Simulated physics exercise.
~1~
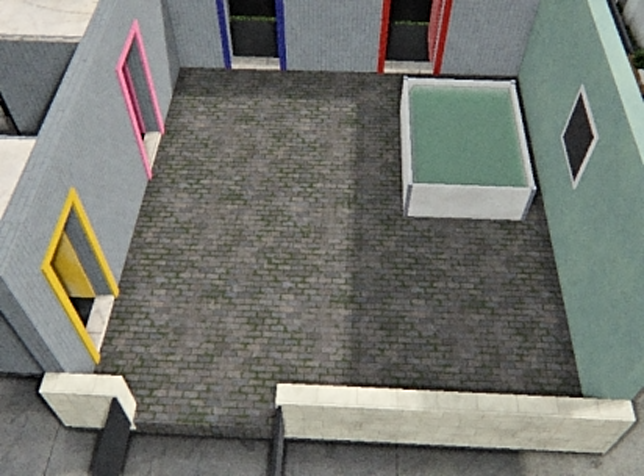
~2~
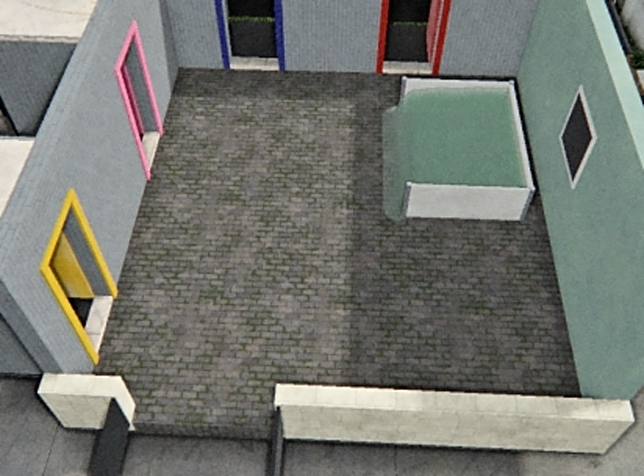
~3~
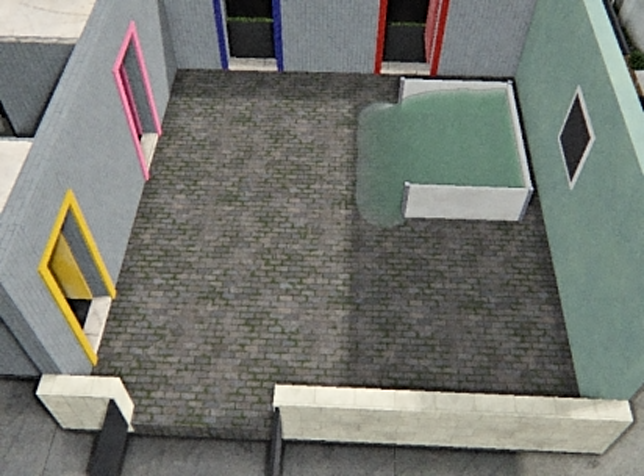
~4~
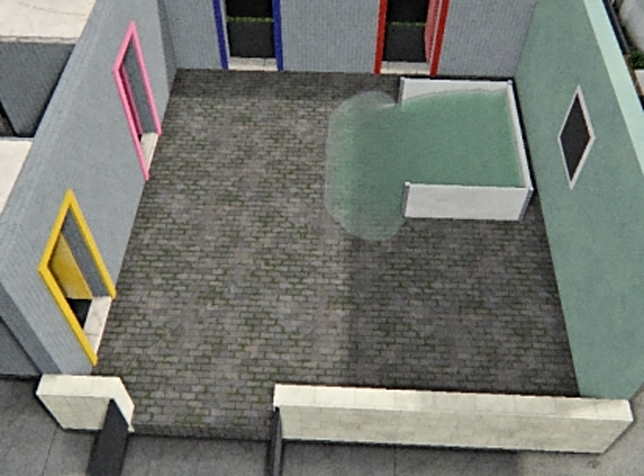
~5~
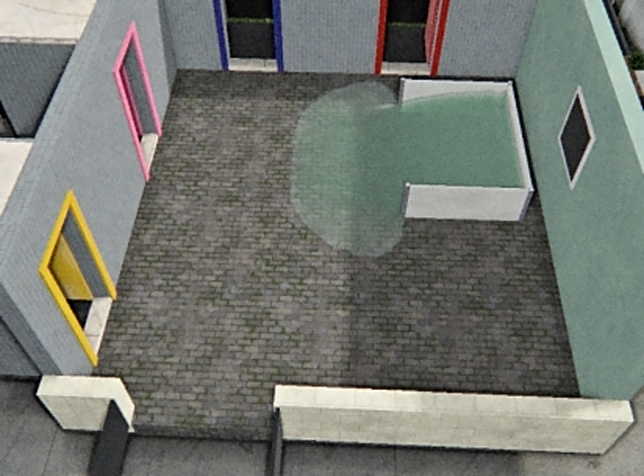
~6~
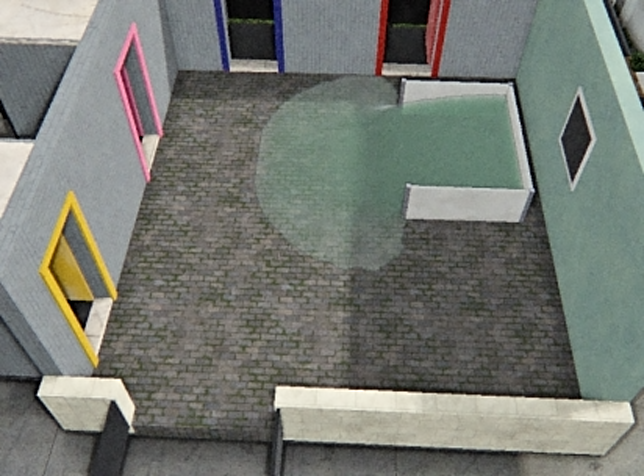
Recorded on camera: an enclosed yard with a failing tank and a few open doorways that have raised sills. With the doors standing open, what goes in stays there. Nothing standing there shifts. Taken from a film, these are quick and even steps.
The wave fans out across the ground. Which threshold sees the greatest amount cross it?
The pink threshold.
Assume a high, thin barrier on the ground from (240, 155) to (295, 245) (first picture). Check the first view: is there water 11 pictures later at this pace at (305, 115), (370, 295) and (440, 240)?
Submerged; untouched; untouched.
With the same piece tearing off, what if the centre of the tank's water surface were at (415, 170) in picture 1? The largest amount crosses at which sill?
The biggest share comes in at the door marked pink.
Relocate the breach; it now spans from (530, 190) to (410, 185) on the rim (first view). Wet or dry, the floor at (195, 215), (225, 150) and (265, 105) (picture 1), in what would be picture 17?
Untouched, untouched, untouched.
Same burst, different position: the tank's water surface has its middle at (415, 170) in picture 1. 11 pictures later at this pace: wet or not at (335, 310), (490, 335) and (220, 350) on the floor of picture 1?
Result, in order: Unaffected; unaffected; affected.
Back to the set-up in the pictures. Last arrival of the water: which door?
The one in red.
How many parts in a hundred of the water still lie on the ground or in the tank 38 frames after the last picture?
That comes to around 78 in a hundred.
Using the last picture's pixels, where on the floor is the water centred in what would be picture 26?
Somewhere near (260, 172).
A moment on, water covers 45 % of the floor; yellow door not reached, red door not reached, blue door wet at the sill, nothing in, pink door a trickle in.
Next, water covers 55 % of the floor; yellow door not reached, red door not reached, blue door wet at the sill, nothing in, pink door a lot in.
Then, water covers 55 % of the floor; yellow door a trickle in, red door wet at the sill, nothing in, blue door a trickle in, pink door a lot in.
Later, water covers 65 % of the floor; yellow door some in, red door wet at the sill, nothing in, blue door some in, pink door a lot in.
In the end, water covers 90 % of the floor; yellow door some in, red door wet at the sill, nothing in, blue door some in, pink door a lot in; the pink door has let in the most.
